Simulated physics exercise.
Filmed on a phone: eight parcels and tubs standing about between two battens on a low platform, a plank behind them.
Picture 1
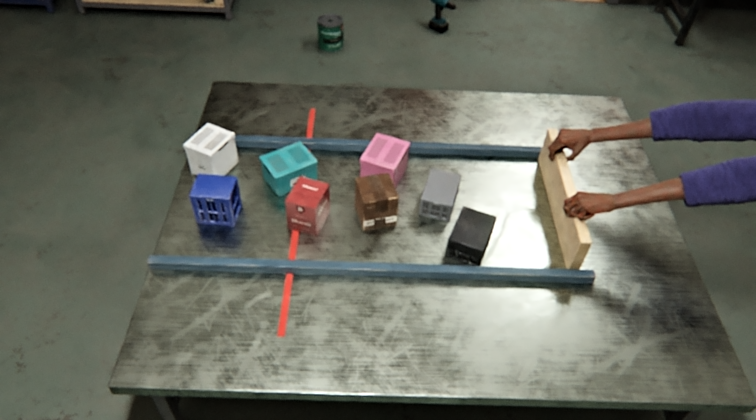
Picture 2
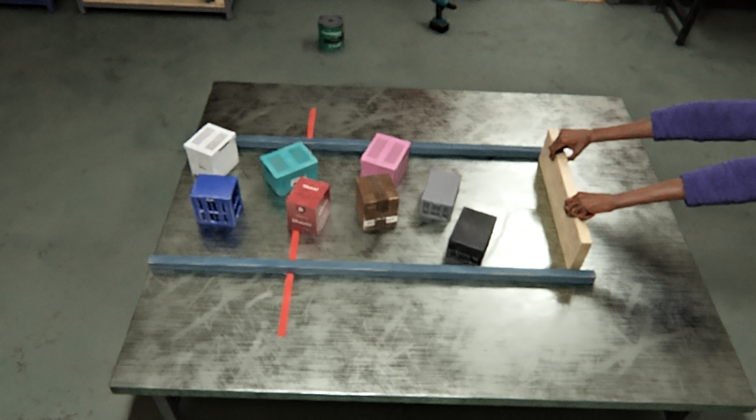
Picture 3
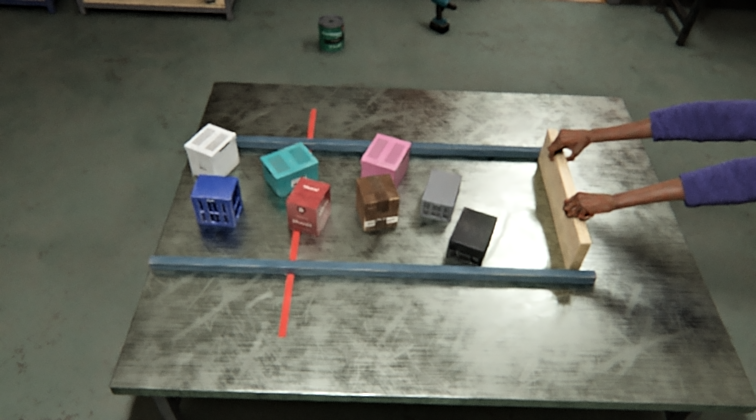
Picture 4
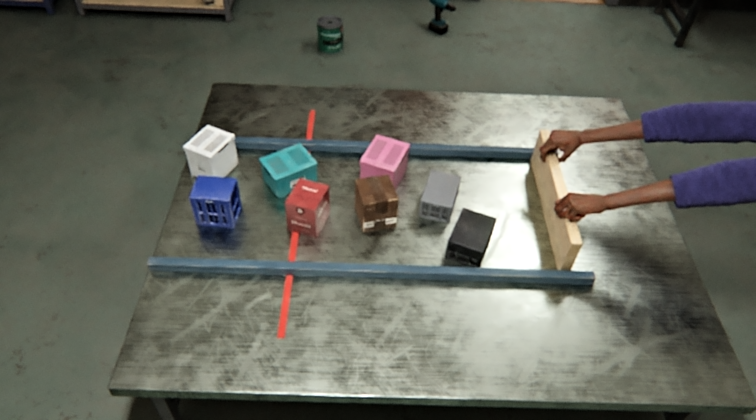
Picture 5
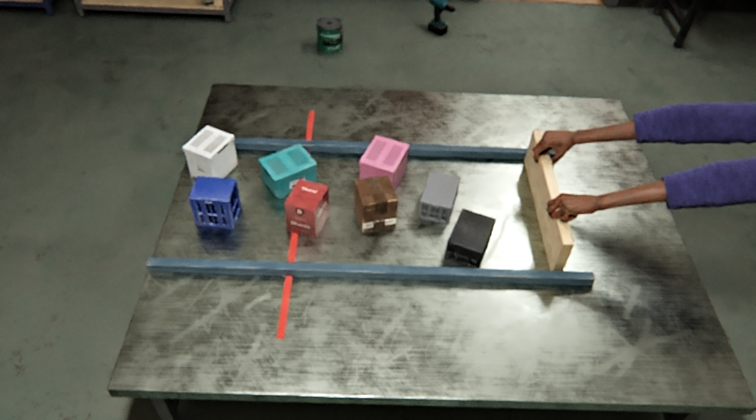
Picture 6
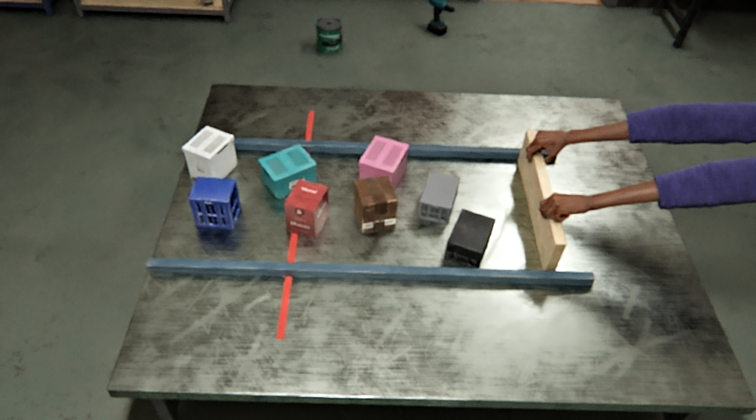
Two hands sliding a wooden plank slightly left between blue battens on a metal table, while eight coloured crates and boxes stay still.
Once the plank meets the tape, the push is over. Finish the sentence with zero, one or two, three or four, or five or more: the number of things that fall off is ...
The number of things that fall off is zero.
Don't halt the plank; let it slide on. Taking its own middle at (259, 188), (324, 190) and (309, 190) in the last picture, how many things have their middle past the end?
Past the end: 1, 0 and 0.
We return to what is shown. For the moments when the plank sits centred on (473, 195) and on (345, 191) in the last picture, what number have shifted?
That gives 1 for the first and 6 for the second.
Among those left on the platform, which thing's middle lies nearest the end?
Blue crate, foremost.
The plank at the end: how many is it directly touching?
3 of them.
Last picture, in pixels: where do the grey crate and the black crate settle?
Roughly (283, 194), and the other roughly (274, 237).
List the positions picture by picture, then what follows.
In the first frame, white tote (213, 154); blue crate (217, 200); turquoise tote (289, 169); plank (562, 196); tape (300, 203).
In the second frame, blue crate (217, 200); brown box (377, 202).
In the third frame, turquoise tote (290, 170); pink tote (386, 165).
In the fourth frame, white tote (212, 156); grey crate (440, 196).
In the fifth frame, blue crate (216, 203); plank (546, 198).
In the sixth frame, white tote (211, 157); blue crate (216, 203); turquoise tote (288, 172); plank (540, 198); tape (299, 205).
Soon after, none off yet; white tote at rest near (211, 157); blue crate at rest near (216, 203); turquoise tote at rest near (288, 172).
After that, none off yet; white tote at rest near (211, 157); blue crate at rest near (216, 203); turquoise tote displaced a little near (275, 172).
In the end, the number that fall off is zero.
